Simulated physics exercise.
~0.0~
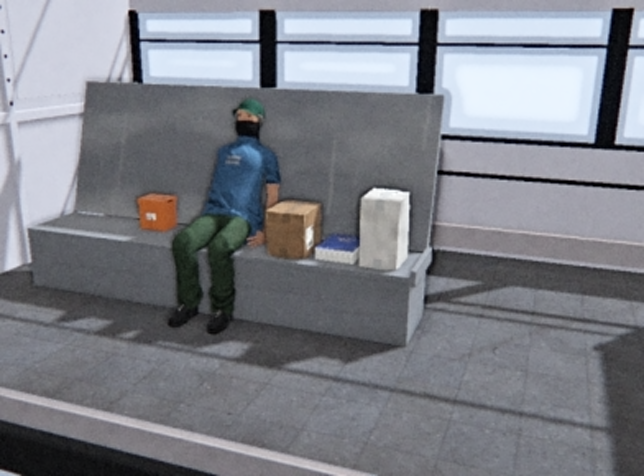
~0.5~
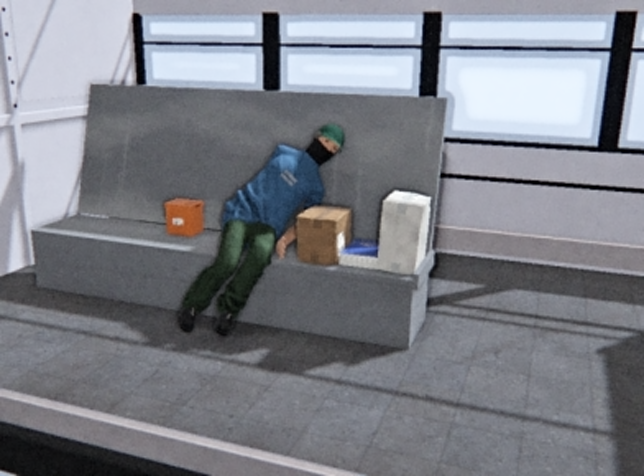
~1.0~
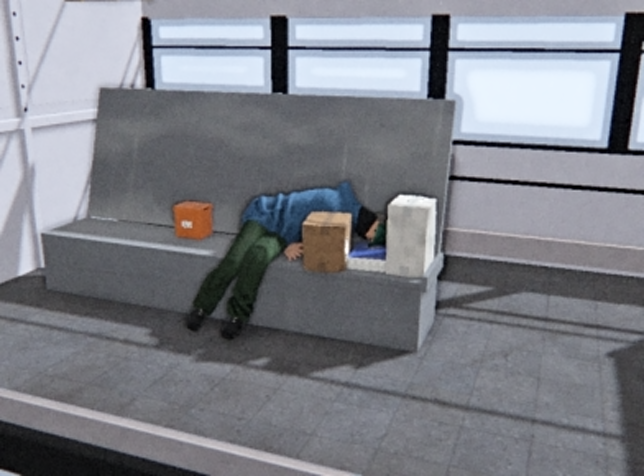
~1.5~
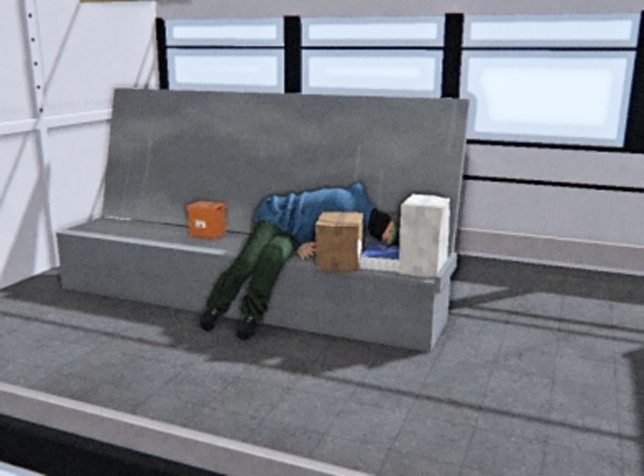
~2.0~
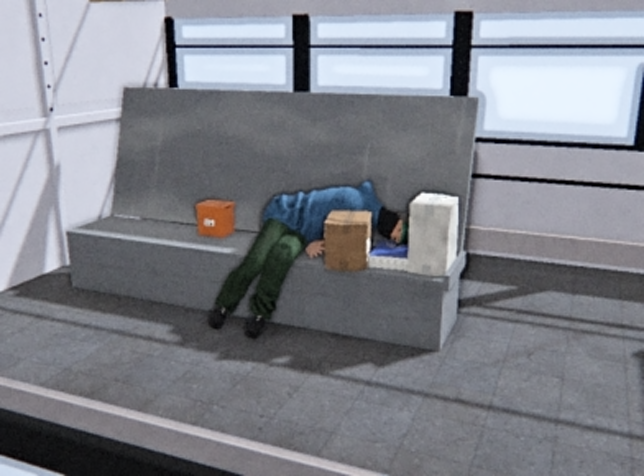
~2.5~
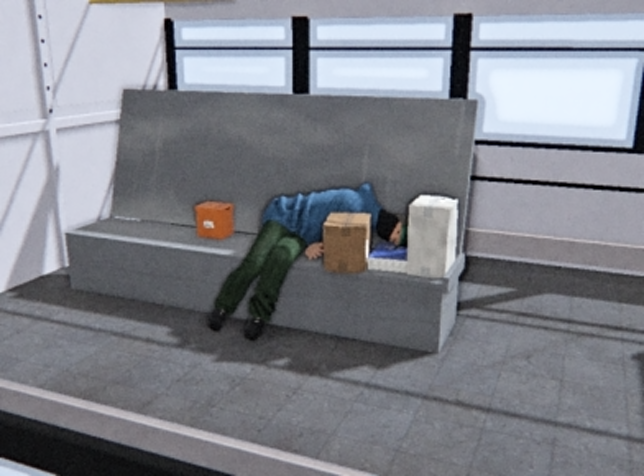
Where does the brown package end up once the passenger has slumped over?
It is still on the seat, standing upright in front of the slumped passenger's upper body.
